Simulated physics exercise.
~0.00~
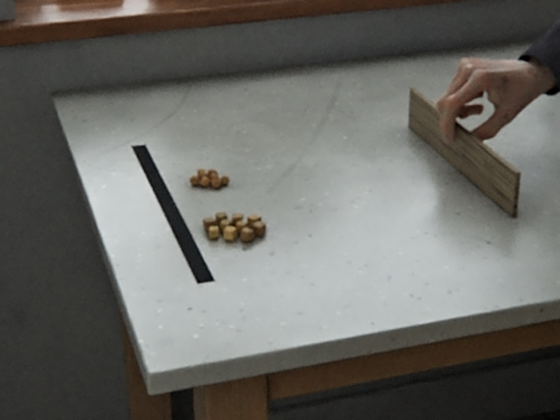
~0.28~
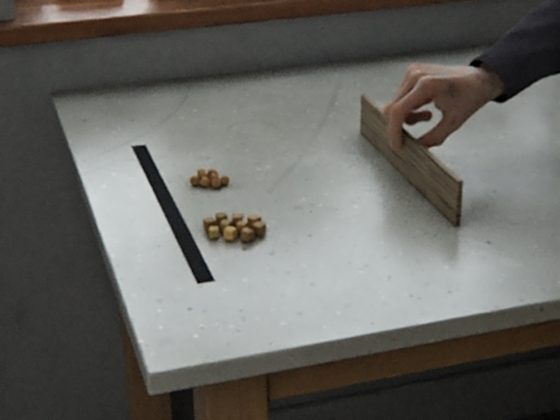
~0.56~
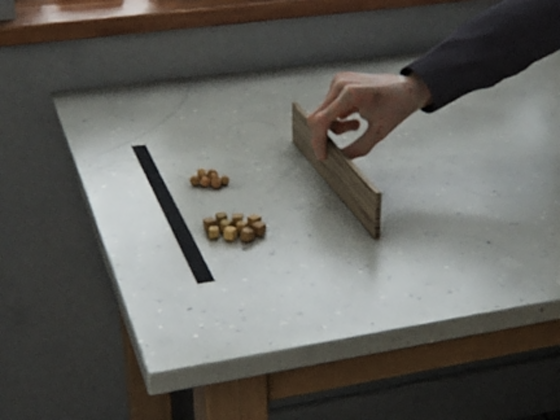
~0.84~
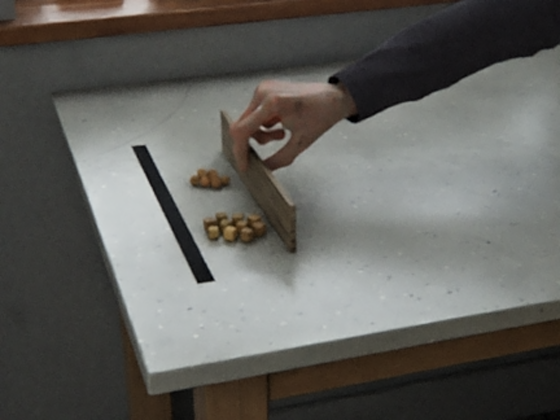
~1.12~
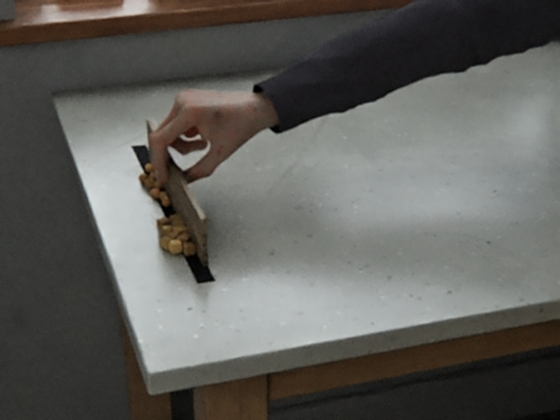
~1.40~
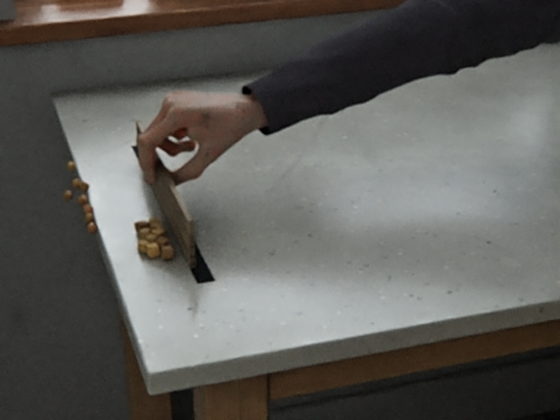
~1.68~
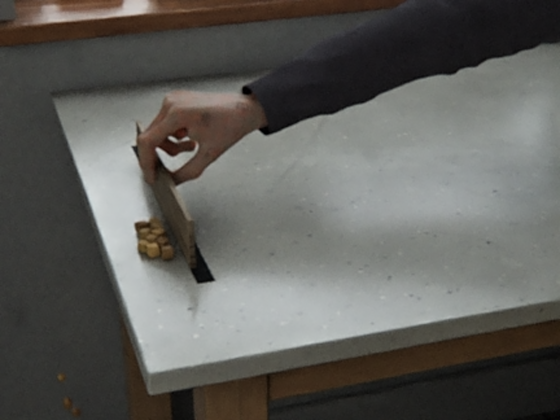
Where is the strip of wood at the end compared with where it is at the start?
At the start the strip of wood stands on the right side of the tabletop, well away from the black tape. By the end it is near the left edge of the table, standing upright at the tape.
